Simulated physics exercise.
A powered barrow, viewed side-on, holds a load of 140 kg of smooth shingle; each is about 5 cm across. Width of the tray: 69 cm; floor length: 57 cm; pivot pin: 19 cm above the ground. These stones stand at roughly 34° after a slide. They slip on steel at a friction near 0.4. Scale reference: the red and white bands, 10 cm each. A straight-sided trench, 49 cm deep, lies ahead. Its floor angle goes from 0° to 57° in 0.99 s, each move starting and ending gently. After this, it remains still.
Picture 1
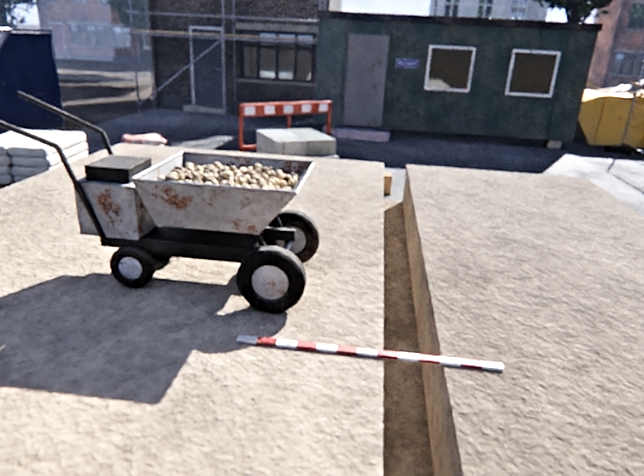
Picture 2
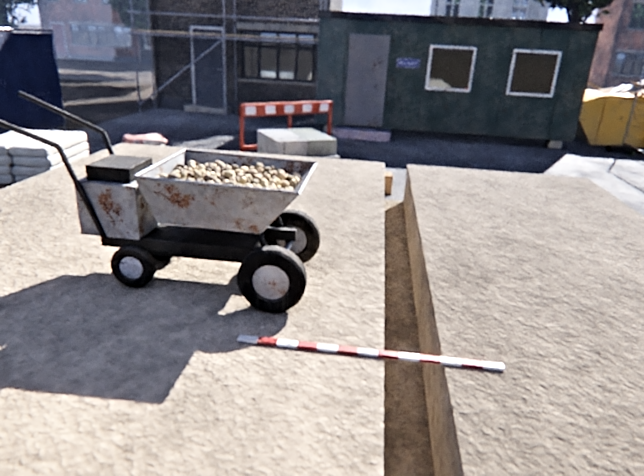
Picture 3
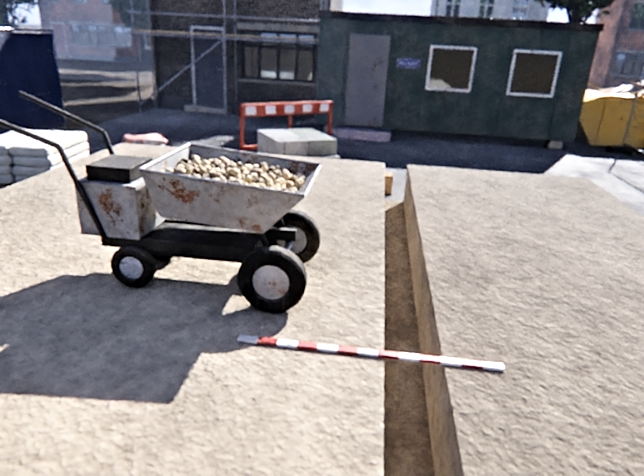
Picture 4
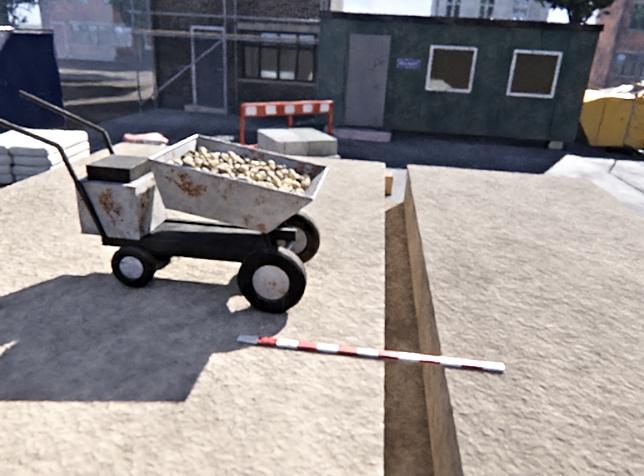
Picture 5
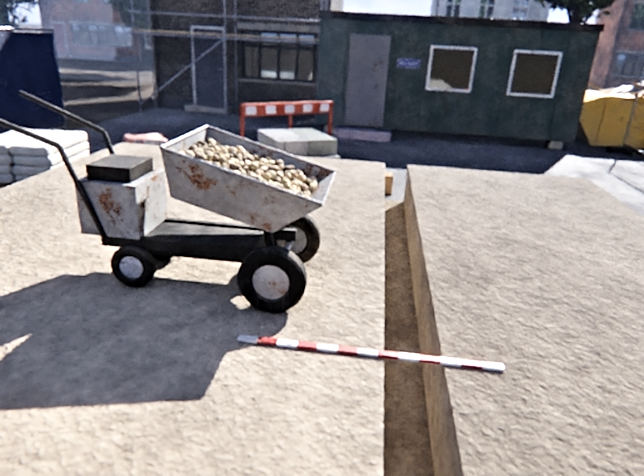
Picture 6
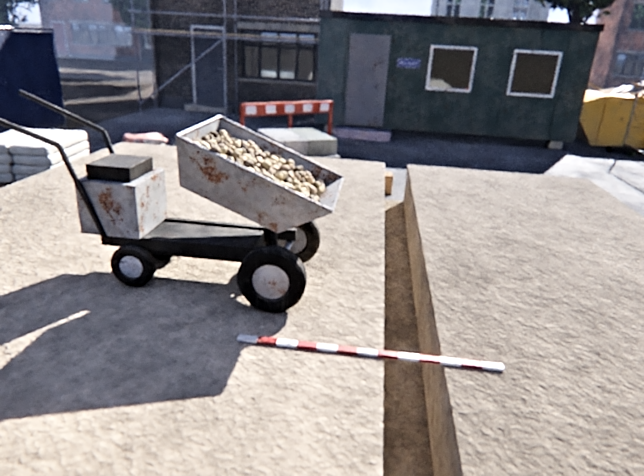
Rusty grey tray of a small barrow loaded with pale stones tilting steadily toward the right, its rear end rising.
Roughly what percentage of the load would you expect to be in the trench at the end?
I'd expect around 69 per cent.
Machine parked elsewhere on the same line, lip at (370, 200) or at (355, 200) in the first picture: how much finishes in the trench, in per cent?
Around 15% for the first place and 30% for the second.
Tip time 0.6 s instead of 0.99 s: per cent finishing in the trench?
With that change, it comes to around 55 per cent.
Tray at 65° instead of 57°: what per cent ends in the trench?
Close to 85 per cent then.
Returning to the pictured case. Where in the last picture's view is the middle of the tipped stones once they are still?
Centre estimate: Around (403, 351).
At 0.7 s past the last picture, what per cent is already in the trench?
About 15 per cent by then.
Then, 0.3 s after the last picture the floor is at 48°, 100 % in the tray; the foremost stones are at (352, 222).
Then, 0.7 s after the last picture the floor is at 57°, 78 % in the tray, 6 % short of the trench, 16 % in the trench; the foremost stones are at (425, 275).
Then, 1.0 s after the last picture the floor is at 57°, 41 % in the tray, 6 % short of the trench, 45 % in the trench, 8 % past the trench; the foremost stones are at (500, 305).
Then, 3.0 s after the last picture the floor is at 57°, 16 % in the tray, 6 % short of the trench, 69 % in the trench, 9 % past the trench; the foremost stones are at (571, 296).
